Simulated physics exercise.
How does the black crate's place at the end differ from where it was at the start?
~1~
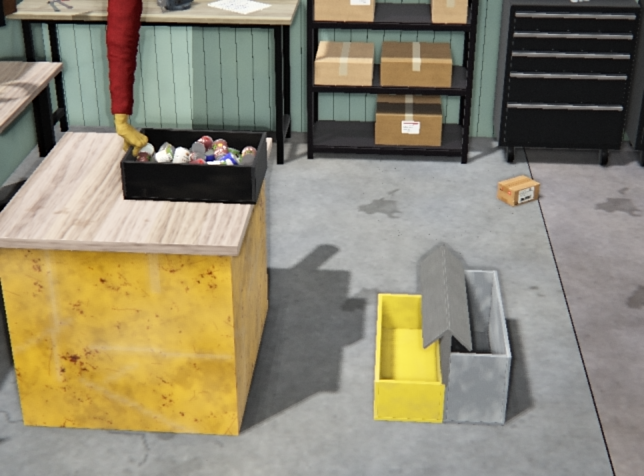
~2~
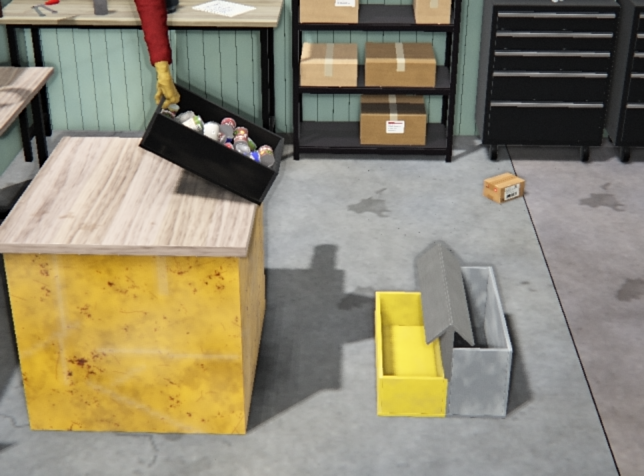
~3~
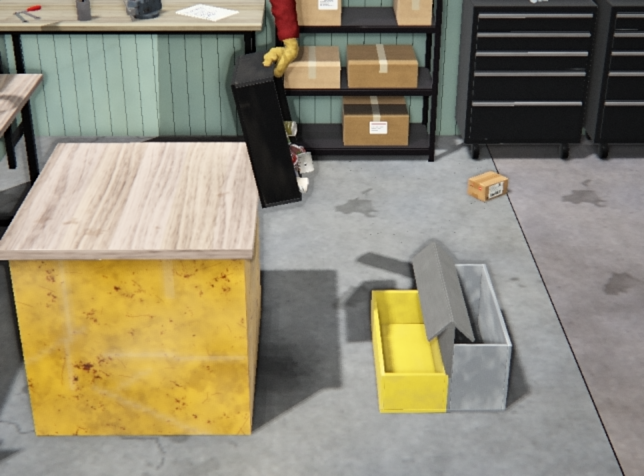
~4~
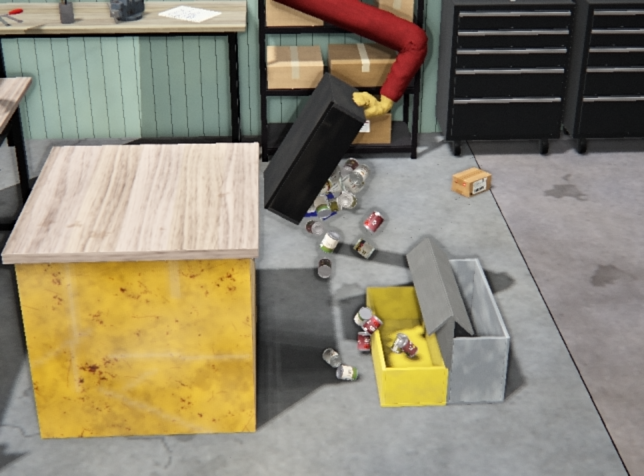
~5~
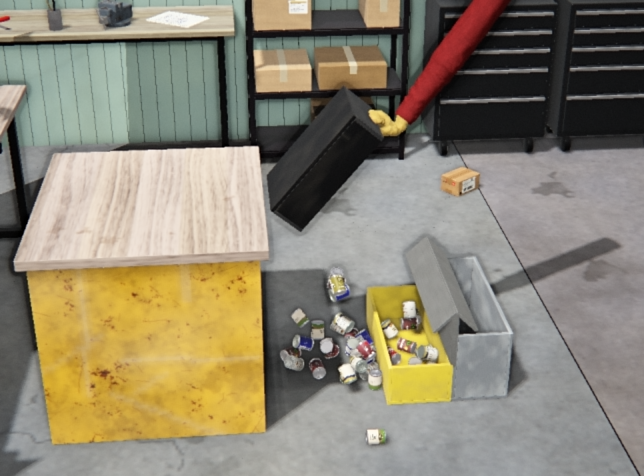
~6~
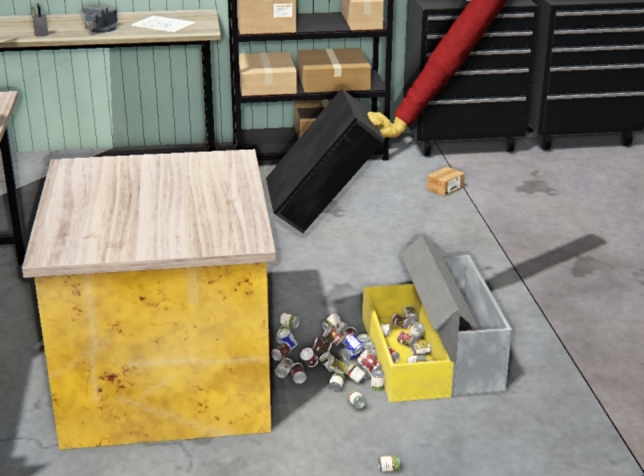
At the start the black crate rests on top of the yellow bench, at the left of the view. By the end it is farther right, held tipped over in the air beyond the bench's right edge.
